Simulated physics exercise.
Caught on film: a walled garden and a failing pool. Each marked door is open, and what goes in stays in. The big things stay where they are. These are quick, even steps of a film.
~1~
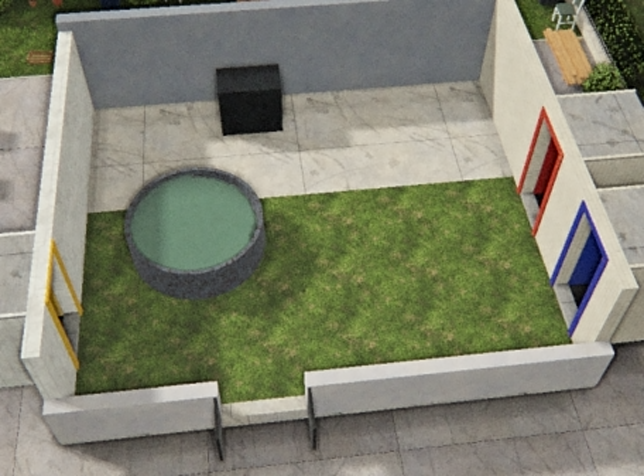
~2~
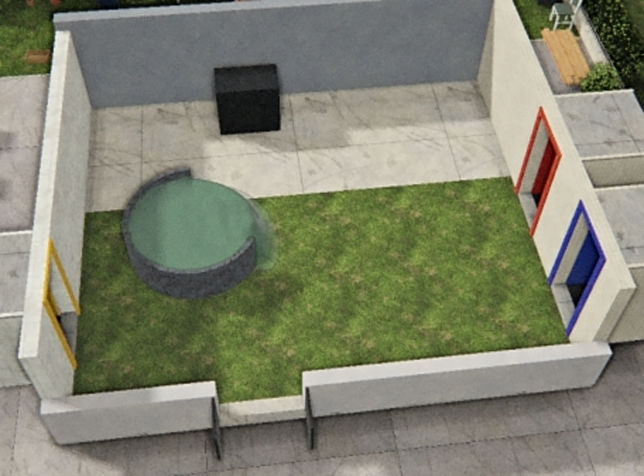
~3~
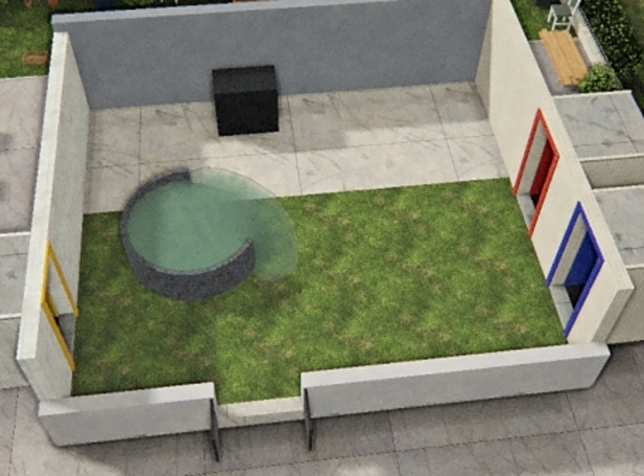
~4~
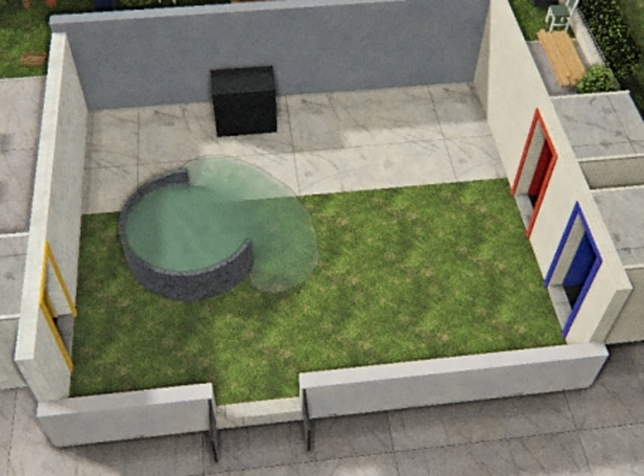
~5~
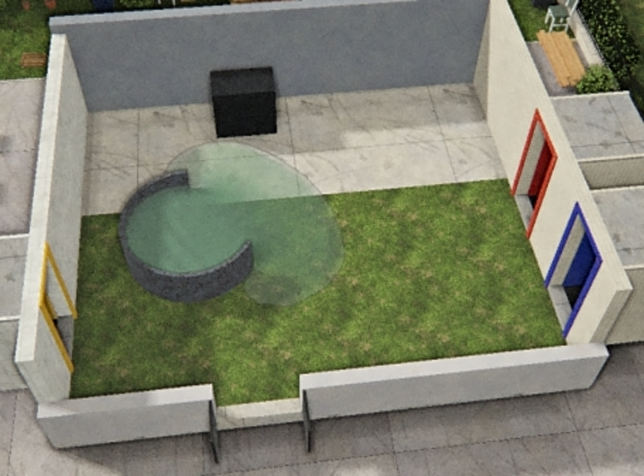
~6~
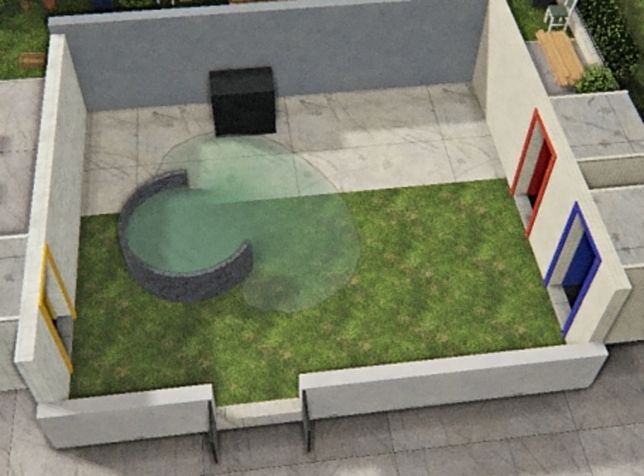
A walled garden is seen from high above, with a grey back wall, cream side walls, a yellow-framed opening on the left, red and blue doorways on the right, and a gap in the low front wall. A round, dark-rimmed pool of green water stands left of centre on grass and pale paving, near a black box. Its right side opens and water spreads in a widening, translucent sheet across both surfaces, while the view shifts very slightly.
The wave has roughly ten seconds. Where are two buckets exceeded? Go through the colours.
One by one: The yellow door holds within the limit; the red door floods; the blue door holds within the limit.
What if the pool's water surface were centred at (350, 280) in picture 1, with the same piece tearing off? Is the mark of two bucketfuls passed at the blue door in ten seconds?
My reading: The blue one goes over.
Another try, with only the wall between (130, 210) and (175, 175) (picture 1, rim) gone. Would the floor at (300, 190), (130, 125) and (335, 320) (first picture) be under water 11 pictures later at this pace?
In turn: Free of water, covered, clear.
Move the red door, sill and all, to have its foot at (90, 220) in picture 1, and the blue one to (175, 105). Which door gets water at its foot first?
I say the door marked blue.
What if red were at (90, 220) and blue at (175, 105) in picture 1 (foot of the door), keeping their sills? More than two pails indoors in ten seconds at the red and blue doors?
One by one: The red one stays under, the blue one takes less.
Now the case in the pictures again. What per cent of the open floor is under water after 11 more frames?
Close to 45 %.
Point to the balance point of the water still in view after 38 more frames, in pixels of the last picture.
Close to (362, 193).
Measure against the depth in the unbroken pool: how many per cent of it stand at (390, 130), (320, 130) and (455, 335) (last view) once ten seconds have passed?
In that order: 8, 8 and 12 per cent.
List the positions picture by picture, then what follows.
The round pool at (195, 221) is whole and still, in the first picture.
Water pours out at (247, 207) and has run to a hidden place, in the second picture.
The front is at a hidden place, out from the gap at (246, 211), in the third picture.
The front is at (193, 162), out from the gap at (244, 212), in the fourth picture.
Water pours out at (244, 214) and has run to (201, 147), in the fifth picture.
Water pours out at (244, 214) and has run to (345, 280), in the sixth picture.
A moment on, water covers 35 % of the floor; the yellow door not reached, the red door not reached, the blue door not reached.
Next, water covers 45 % of the floor; the yellow door not reached, the red door not reached, the blue door not reached.
Then, water covers 65 % of the floor; the yellow door not reached, the red door wet at the sill, nothing in, the blue door not reached.
Later, water covers 80 % of the floor; the yellow door not reached, the red door over two buckets in, the blue door wet at the sill, nothing in.
In the end, water covers 90 % of the floor; the yellow door not reached, the red door over two buckets in, the blue door wet at the sill, nothing in.
